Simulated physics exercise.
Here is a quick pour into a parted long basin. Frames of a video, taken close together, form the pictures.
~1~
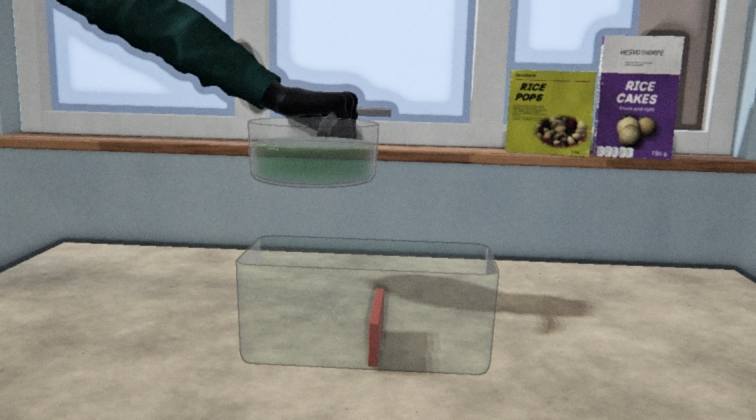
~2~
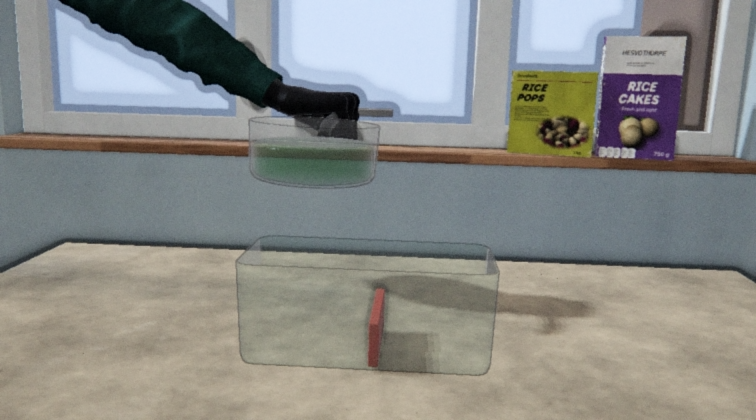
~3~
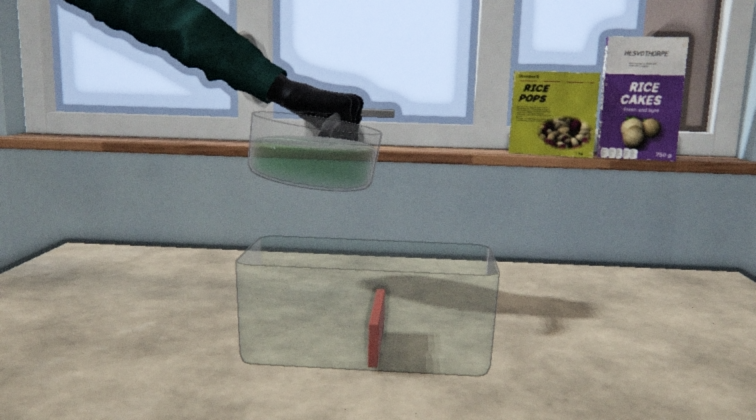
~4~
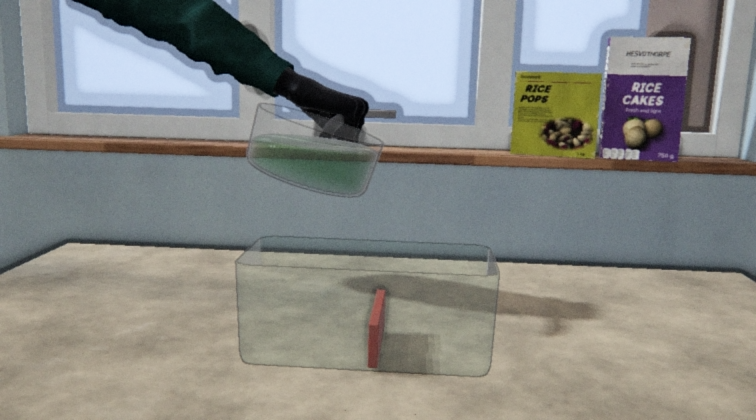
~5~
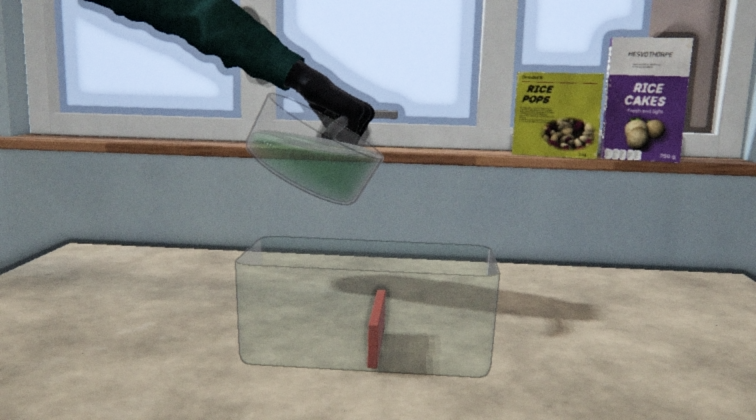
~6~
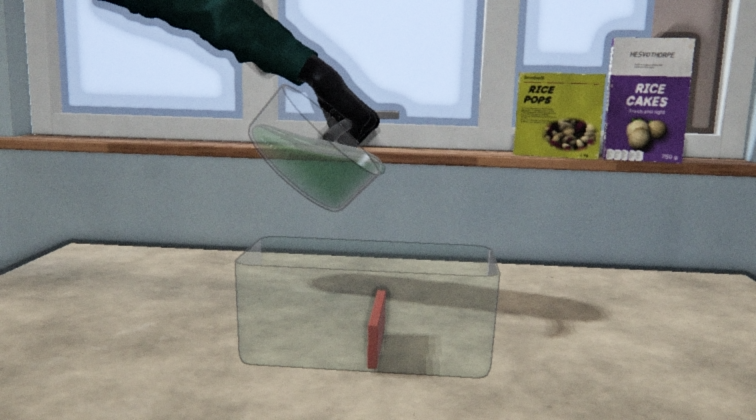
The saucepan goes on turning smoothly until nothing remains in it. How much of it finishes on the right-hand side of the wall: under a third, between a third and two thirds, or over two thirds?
Middle band.
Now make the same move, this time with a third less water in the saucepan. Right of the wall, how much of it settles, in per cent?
Best guess: Around 50 %.
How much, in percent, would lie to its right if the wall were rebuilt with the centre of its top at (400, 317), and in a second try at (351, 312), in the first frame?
Estimated: 30 % first, 80 % second.
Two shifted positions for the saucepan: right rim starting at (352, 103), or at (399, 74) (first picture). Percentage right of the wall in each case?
The first gives 35 %, the second 75 %.
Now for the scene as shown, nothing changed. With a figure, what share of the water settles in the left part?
40 % or thereabouts.
A moment on, the saucepan is tipped right over and 10 per cent is still to pour, 9 is left of the wall and 50 right of it.
Next, the saucepan is tipped right over and 1 per cent is still to pour, 28 is left of the wall and 55 right of it.
Then the saucepan is tipped right over and 1 per cent is still to pour, 34 is left of the wall and 55 right of it.
Later the saucepan is tipped right over and 1 per cent is still to pour, 40 is left of the wall and 55 right of it.
In the end 41 per cent lies left of the wall, 55 right of it and 4 outside.
